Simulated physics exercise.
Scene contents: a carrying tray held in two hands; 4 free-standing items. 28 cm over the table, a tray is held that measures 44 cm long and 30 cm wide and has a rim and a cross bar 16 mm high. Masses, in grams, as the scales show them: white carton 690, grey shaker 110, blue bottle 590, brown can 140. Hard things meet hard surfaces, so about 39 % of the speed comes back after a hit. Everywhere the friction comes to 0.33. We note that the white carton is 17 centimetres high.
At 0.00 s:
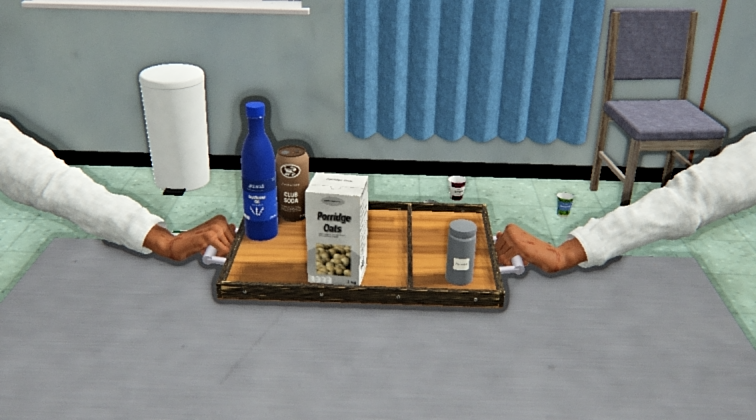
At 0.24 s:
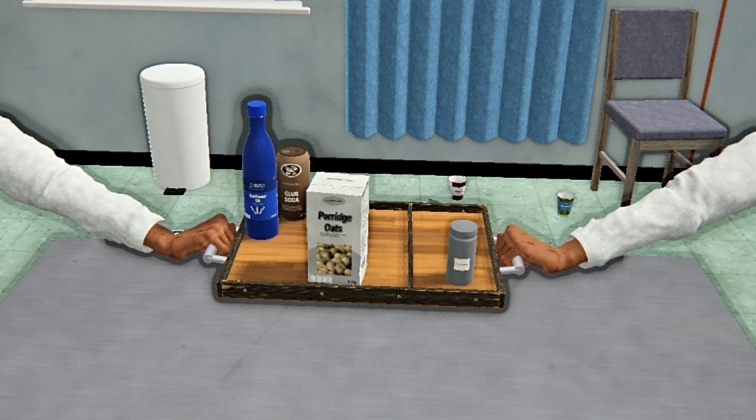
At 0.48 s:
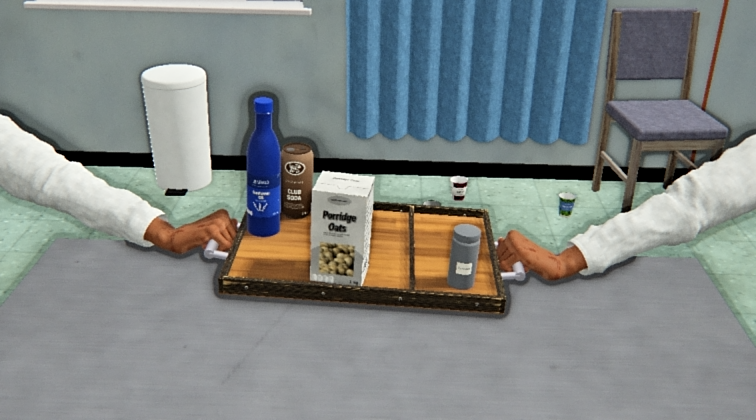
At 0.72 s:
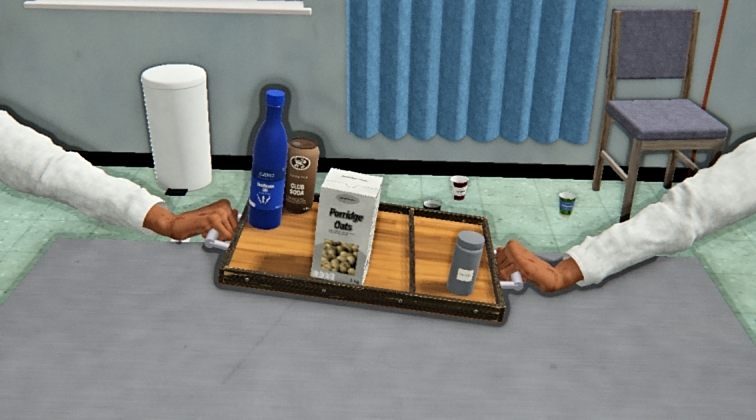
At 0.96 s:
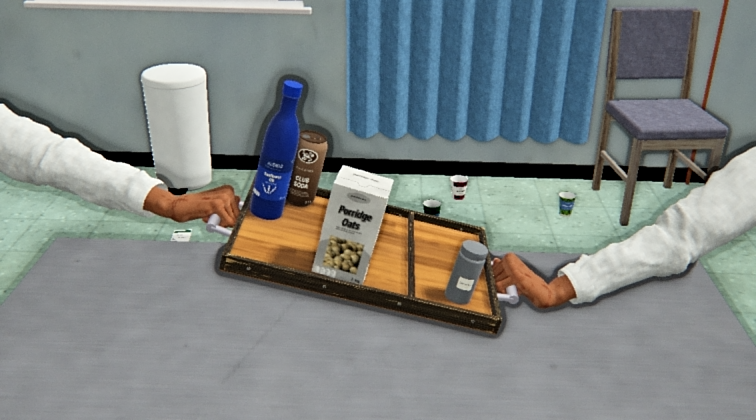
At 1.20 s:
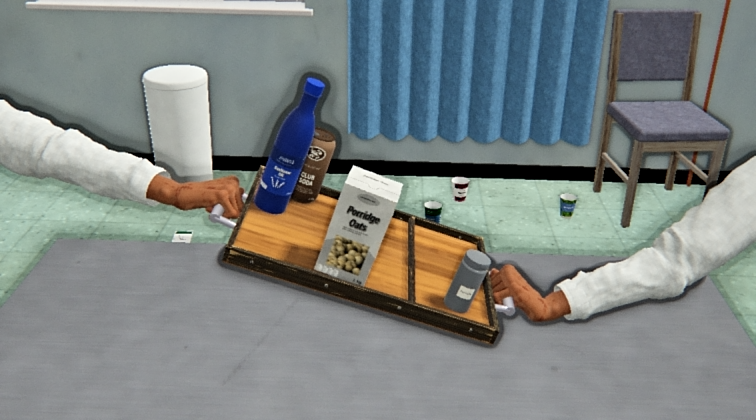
In a room with blue curtains, two hands tilting a wooden tray of bottle, can, carton and shaker down to the right.
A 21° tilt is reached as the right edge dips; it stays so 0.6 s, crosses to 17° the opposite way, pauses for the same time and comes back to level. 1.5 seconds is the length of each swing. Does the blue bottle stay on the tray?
Yes.
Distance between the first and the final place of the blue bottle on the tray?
About 17 cm.
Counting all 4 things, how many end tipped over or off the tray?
My answer is 2.
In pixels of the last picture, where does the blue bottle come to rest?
It comes to a stop close to (342, 212).
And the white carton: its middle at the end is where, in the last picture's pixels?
Close to pixel (385, 234) in the final view.
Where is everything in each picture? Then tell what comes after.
The first picture shows tray level; blue bottle (259, 172); white carton (338, 230).
The second picture shows tray level; brown can (293, 184); white carton (339, 229).
The third picture shows tilt 3°, right edge down; grey shaker (464, 257); brown can (296, 181).
The fourth picture shows tilt 7°, right edge down; white carton (347, 228); grey shaker (465, 264).
The fifth picture shows tilt 13°, right edge down; brown can (305, 169); white carton (353, 226).
The sixth picture shows tilt 18°, right edge down; blue bottle (292, 146); grey shaker (467, 282).
Around 1.60 s, tilt 21°, right edge down; blue bottle on its side near (362, 214); white carton shifted 3 cm; brown can shifted 3 cm.
Around 2.20 s, tilt 21°, right edge down; blue bottle on its side near (350, 215); brown can tipped 12° against what carries it; white carton shifted 7 cm.
Around 3.40 s, tilt 14°, left edge down; blue bottle on its side near (339, 230); brown can on its side; white carton shifted 7 cm.
Finally (6.4 s), on their side or leaning hard on the tray, blue bottle and brown can; not toppled but over 5 cm from the start, white carton; grey shaker still in place (within 5 cm). Final places as that camera would see them, blue bottle near (342, 212).
